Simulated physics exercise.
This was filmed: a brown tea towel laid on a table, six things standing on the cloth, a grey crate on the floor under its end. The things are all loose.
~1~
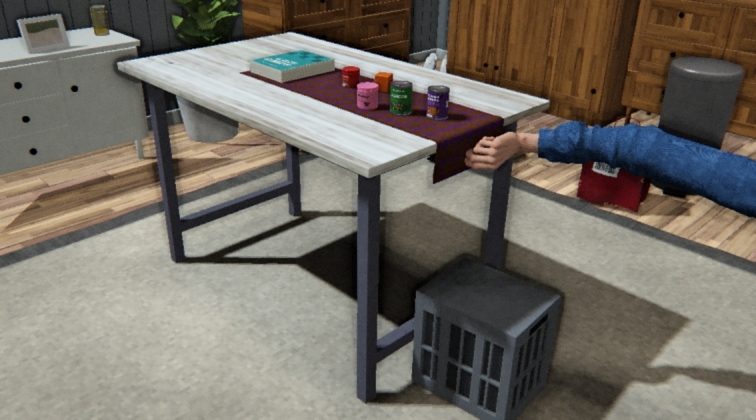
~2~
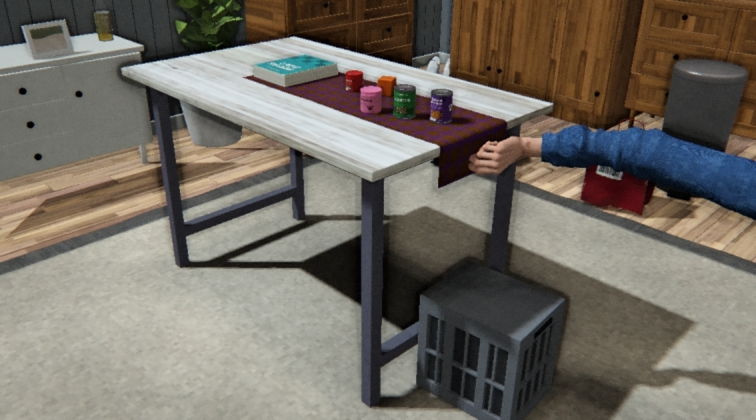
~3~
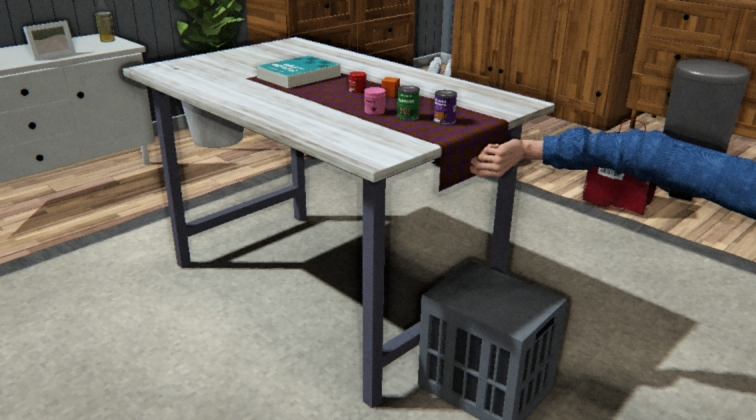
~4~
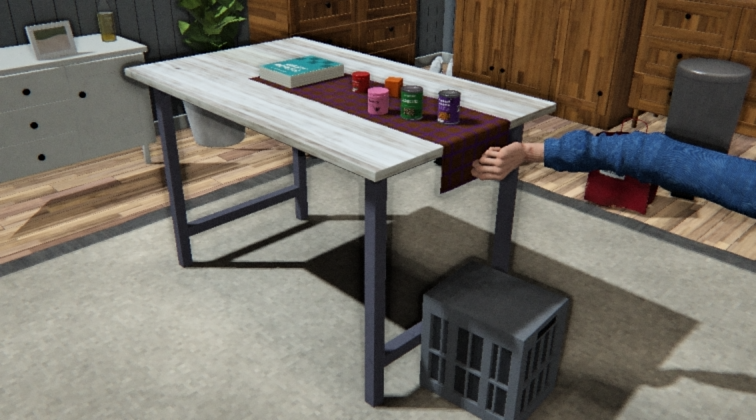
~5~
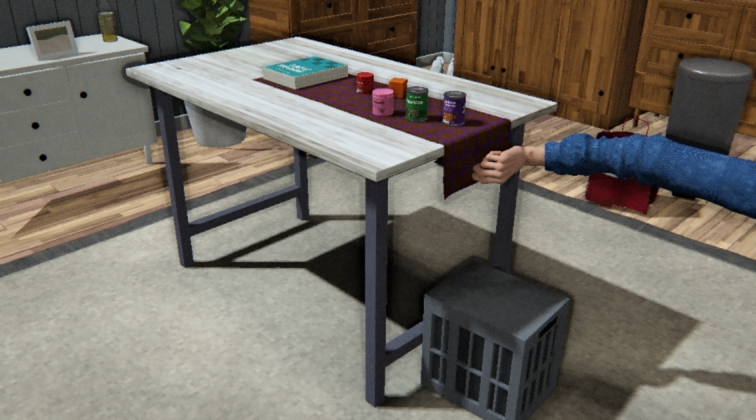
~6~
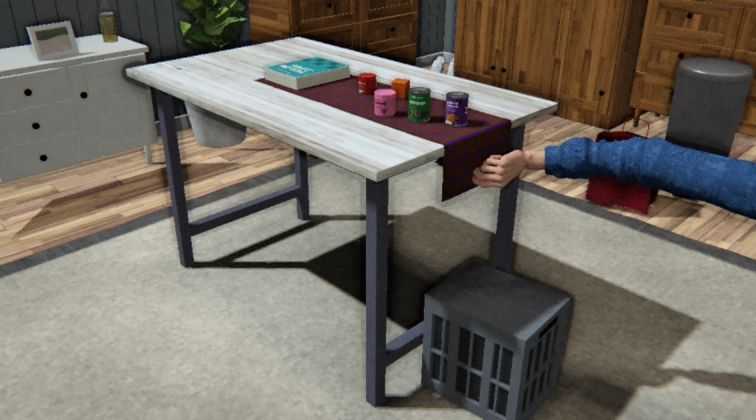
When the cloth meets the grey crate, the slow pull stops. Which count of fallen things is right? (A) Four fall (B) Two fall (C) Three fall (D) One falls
Option C: Three fall.
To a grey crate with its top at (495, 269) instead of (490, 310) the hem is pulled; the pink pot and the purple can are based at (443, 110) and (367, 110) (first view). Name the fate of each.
The pink pot goes over; the purple can does not fall.
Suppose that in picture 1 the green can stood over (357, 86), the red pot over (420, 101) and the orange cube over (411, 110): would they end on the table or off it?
Green can kept, red pot dropped, orange cube dropped.
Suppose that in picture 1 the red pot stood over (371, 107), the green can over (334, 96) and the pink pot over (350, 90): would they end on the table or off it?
I reckon the red pot takes a fall, the green can hangs on and the pink pot hangs on.
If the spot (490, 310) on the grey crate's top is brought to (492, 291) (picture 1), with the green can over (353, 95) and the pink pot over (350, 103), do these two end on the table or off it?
In the end the green can is still on top and the pink pot is still on top.
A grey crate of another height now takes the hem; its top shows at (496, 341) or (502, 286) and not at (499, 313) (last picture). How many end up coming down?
Then 4, then 2.
Early on, hem near (473, 249); purple can and green can gone.
Midway, hem on the crate; purple can, green can and pink pot gone.
Finally, hem on the crate; purple can, green can and pink pot gone. It carries off three.
